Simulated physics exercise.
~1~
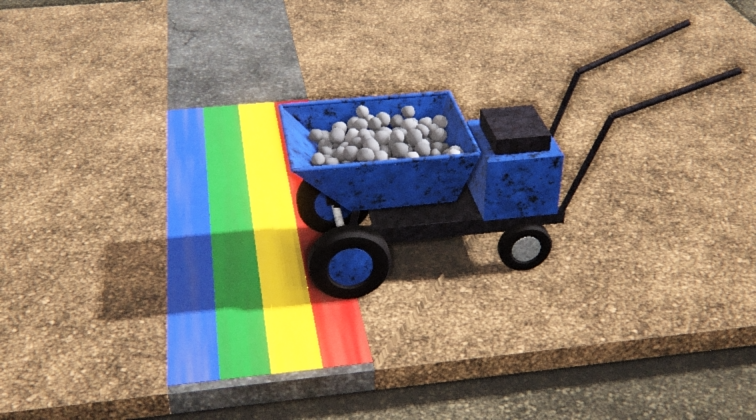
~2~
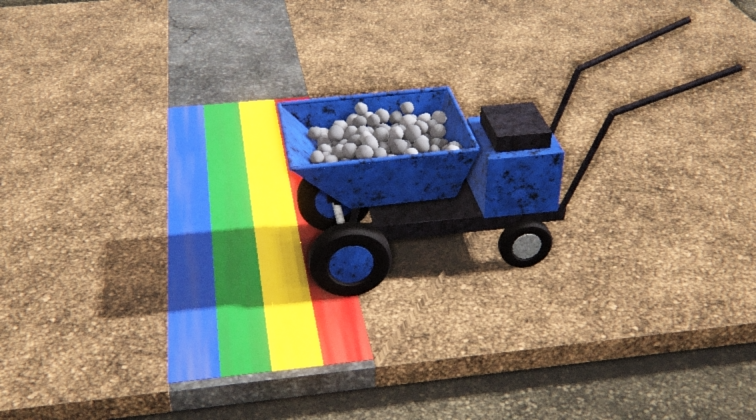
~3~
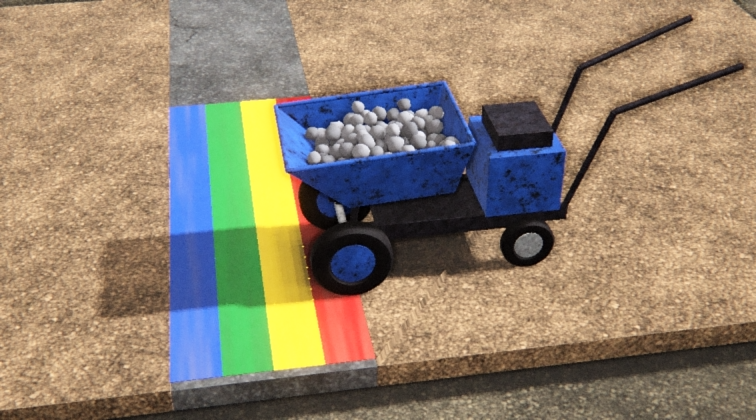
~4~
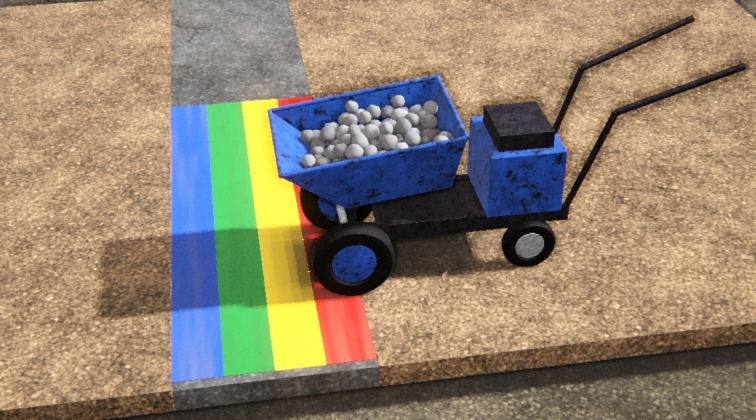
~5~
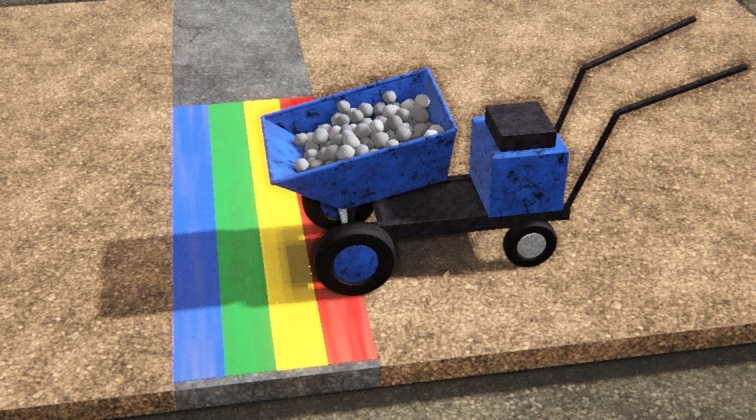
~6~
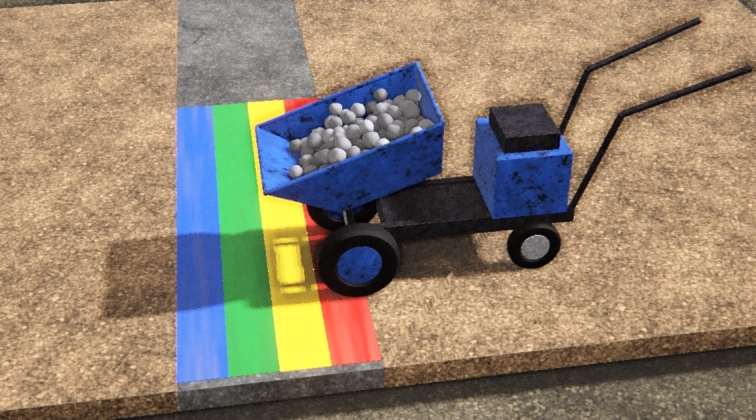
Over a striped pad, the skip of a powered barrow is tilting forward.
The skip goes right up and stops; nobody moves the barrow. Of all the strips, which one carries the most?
I would say the blue one.
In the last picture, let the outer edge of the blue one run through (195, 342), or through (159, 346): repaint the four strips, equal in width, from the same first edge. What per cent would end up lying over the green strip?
Close to 0 percent, and close to 10 percent.
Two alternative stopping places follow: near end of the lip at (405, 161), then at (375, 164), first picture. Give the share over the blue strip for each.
10 %, then 20 %.
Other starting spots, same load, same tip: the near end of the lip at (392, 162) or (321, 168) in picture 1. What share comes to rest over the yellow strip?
That would be roughly 30 in a hundred and then roughly 0 in a hundred.
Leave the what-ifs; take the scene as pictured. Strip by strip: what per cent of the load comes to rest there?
Per cent of the load - red strip: 0, yellow strip: 0, green strip: 0, blue strip: 30.
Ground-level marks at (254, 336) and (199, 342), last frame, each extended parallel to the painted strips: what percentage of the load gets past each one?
Roughly 80 per cent, and 60 per cent.
Soon after the last picture, skip tipped steeply; all in the skip.
A little later, skip tipped right over; about half in the skip; a stray few over the green strip; about a third over the blue strip; a small part off the paint.
Later still, skip tipped right over; about a quarter in the skip; a stray few over the green strip; about a third over the blue strip; about a third off the paint.
At rest, skip tipped right over; about a quarter in the skip; none over the red strip; none over the yellow strip; a stray few over the green strip; about a third over the blue strip; about half off the paint.
